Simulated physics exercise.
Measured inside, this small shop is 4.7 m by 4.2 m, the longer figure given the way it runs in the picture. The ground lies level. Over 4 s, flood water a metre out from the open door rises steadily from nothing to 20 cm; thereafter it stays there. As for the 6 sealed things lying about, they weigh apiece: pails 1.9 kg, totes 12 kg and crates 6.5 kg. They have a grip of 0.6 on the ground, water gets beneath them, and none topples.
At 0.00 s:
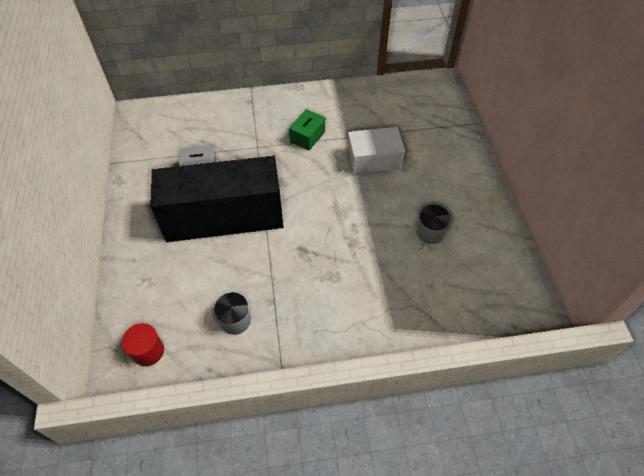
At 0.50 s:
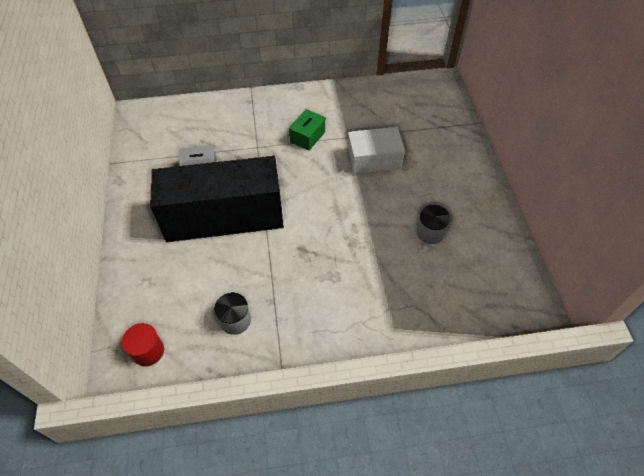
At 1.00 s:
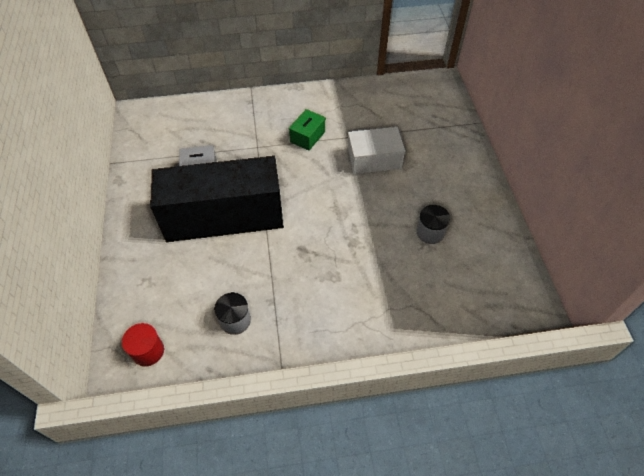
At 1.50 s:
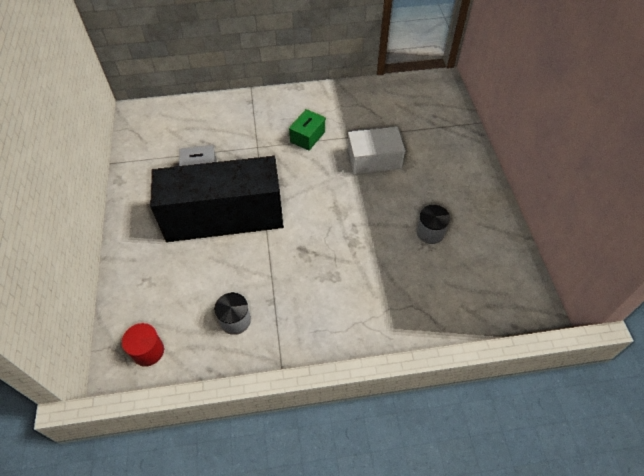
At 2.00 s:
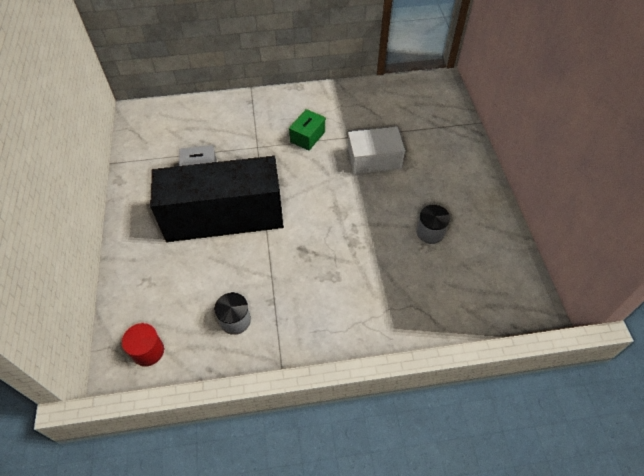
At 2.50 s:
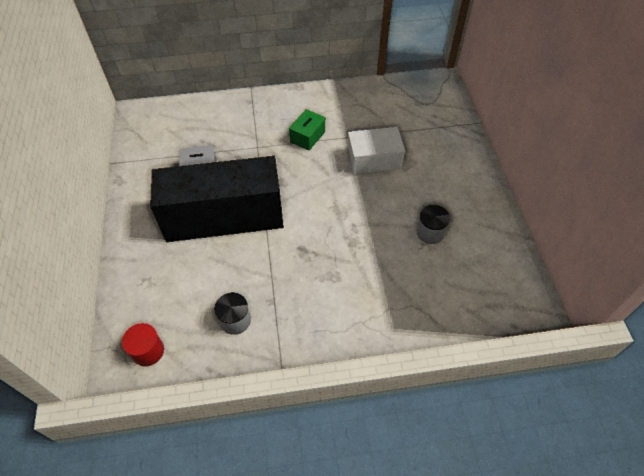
A black box stands still among smaller containers while bluish water spreads outside the low wall.
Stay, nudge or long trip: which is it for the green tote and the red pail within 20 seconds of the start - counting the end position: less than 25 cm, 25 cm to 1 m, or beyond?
Green tote: No real move. Red pail: A long trip.
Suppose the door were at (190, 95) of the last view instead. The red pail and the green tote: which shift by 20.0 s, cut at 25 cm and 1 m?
What you'd see is the red pail wanders off a long way and the green tote hardly budges.
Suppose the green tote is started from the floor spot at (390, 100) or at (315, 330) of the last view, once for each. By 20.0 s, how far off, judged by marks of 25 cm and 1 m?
Results in order: It covers a small distance; it ends up well away.
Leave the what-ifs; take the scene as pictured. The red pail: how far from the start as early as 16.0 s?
Roughly 350 cm by then.
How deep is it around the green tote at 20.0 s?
8 cm, roughly.
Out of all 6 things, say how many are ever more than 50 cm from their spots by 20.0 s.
I count 4 of them.
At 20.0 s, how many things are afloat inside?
Count: 4.
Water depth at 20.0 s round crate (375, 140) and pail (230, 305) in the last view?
Close to 8 and 12 centimetres.
After 4.0 s the green tote is near (307, 123), 0.0 m from its start, aground; the red pail is near (139, 339), 0.0 m from its start, aground; 0 afloat.
After 9.0 s the green tote is near (307, 123), 0.0 m from its start, aground; the red pail is near (109, 328), 0.3 m from its start, aground; 3 afloat.
After 16.0 s the green tote is near (307, 123), 0.0 m from its start, aground; the red pail is near (223, 80), 3.5 m from its start, afloat; 4 afloat.
After 20.0 s the green tote is near (309, 123), 0.0 m from its start, aground; the red pail is near (410, 95), 4.2 m from its start, afloat; 4 afloat.
